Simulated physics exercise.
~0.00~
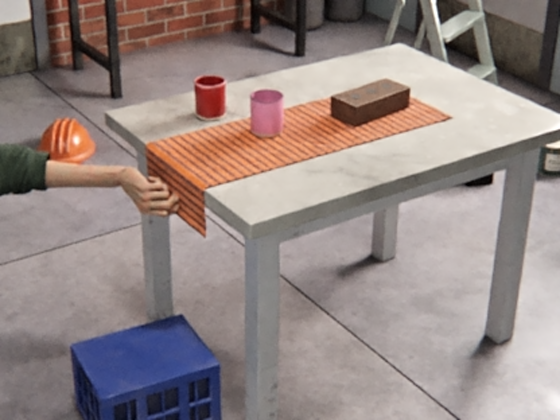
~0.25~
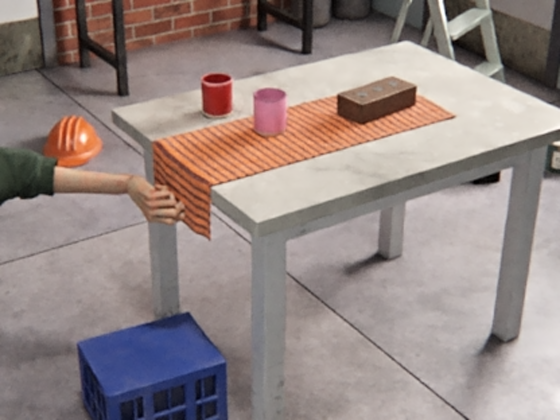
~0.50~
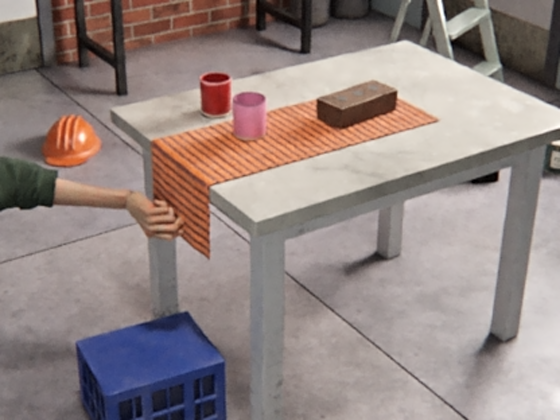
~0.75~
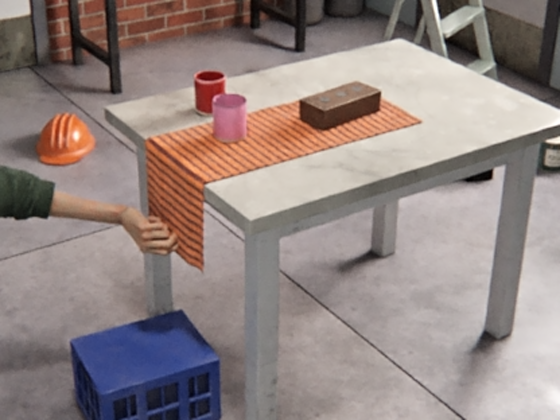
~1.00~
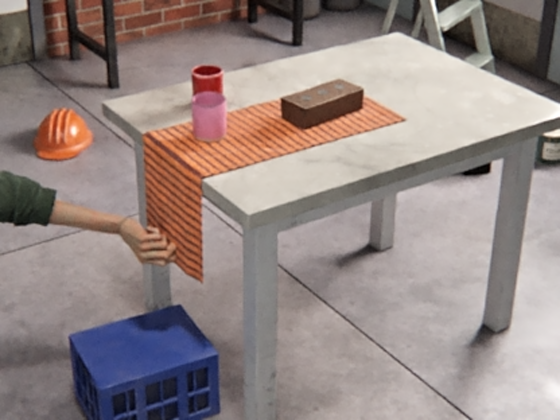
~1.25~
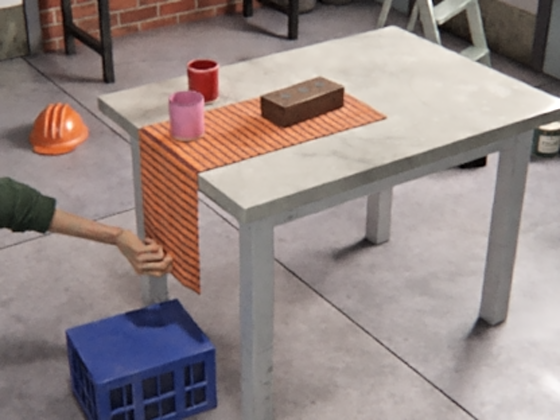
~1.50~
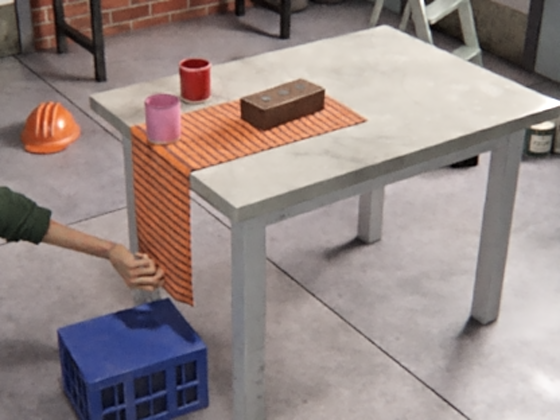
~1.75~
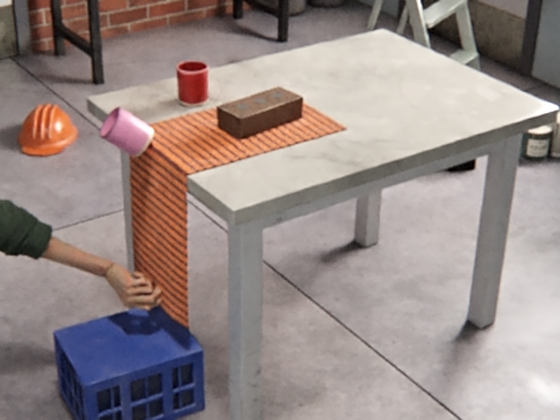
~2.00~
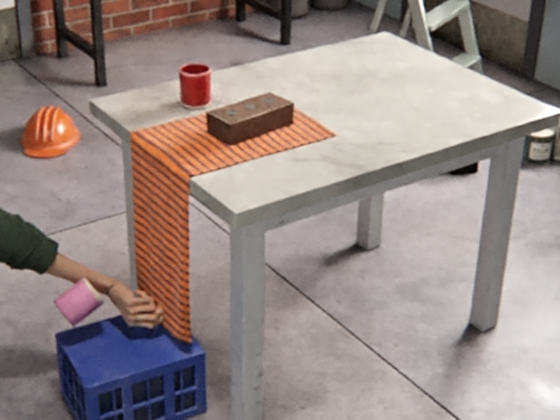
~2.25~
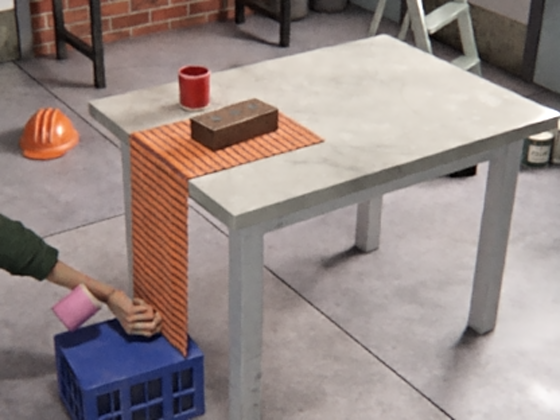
To begin with, a hand at the left holds the hanging end of an orange striped cloth on a pale table, with a pink mug and a dark brick resting on it and a red mug standing just behind. The hand slowly draws the cloth down, and the pink mug and brick ride left with it. The pink mug reaches the table's edge, tips over and drops beside the hand near the blue crate. The cloth's hem comes down to the crate, while the brick and the red mug remain on the table.
